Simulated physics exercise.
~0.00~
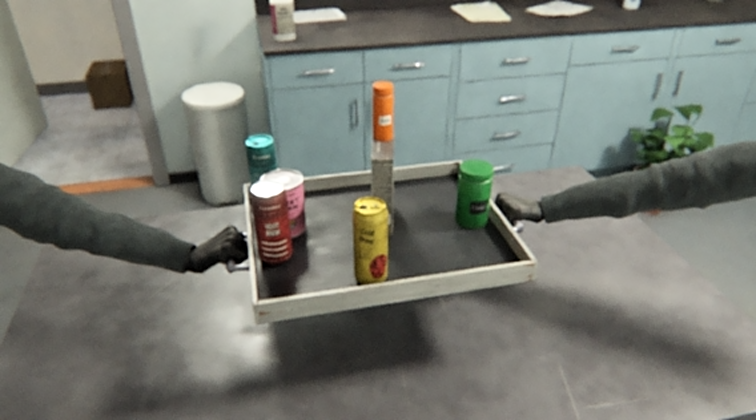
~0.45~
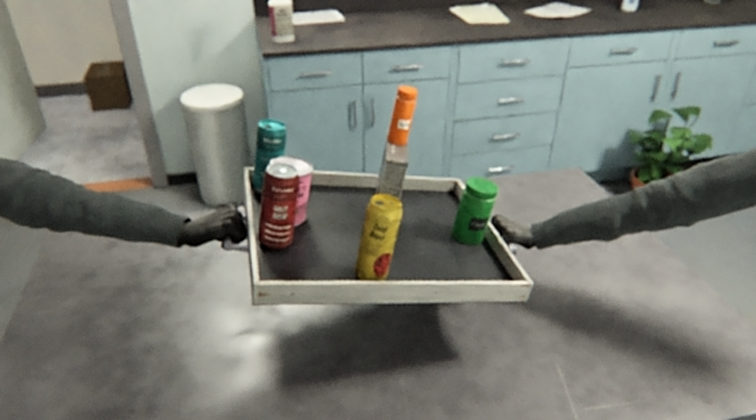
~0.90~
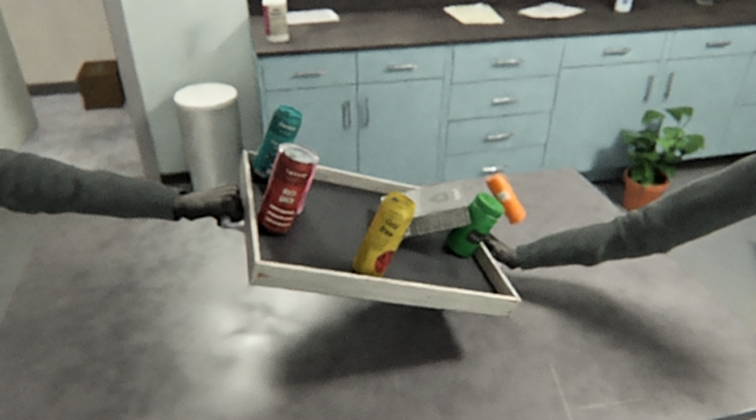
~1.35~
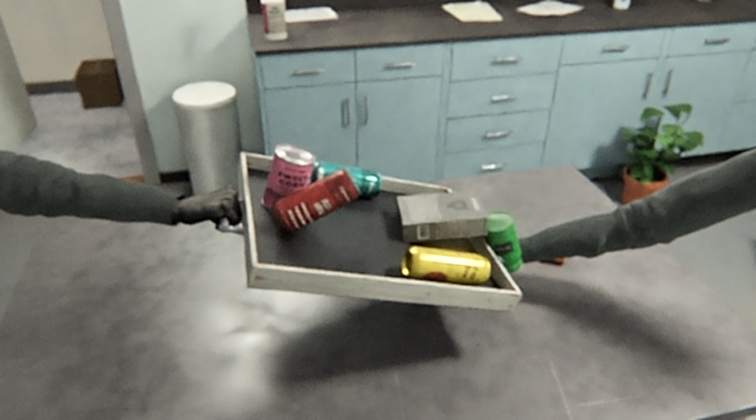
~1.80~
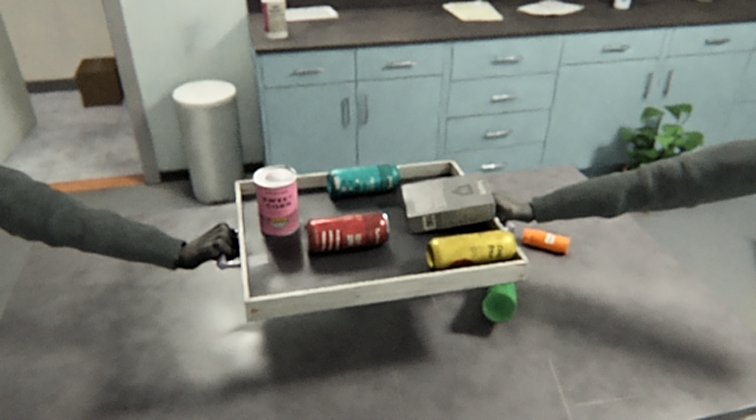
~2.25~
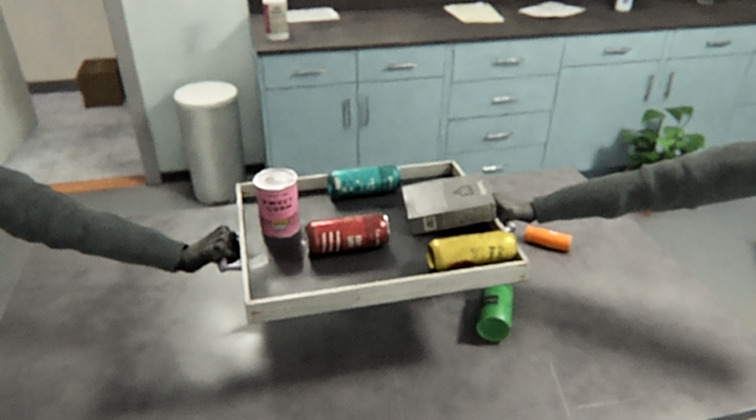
Two dark-sleeved, gloved hands hold a pale-rimmed tray above a grey surface, seen from the front and slightly above, with blue cabinets behind. Upright on it are turquoise, red and pink containers at left, a yellow can near the front, a grey item with an orange shaker above it, and a green jar at right. The right edge dips, the grey packet tips over, and the orange shaker drops off. The green jar follows as the yellow, red and turquoise cans topple. The tray levels with those cans and the packet lying down, the pink tin standing, and the shaker and jar below.
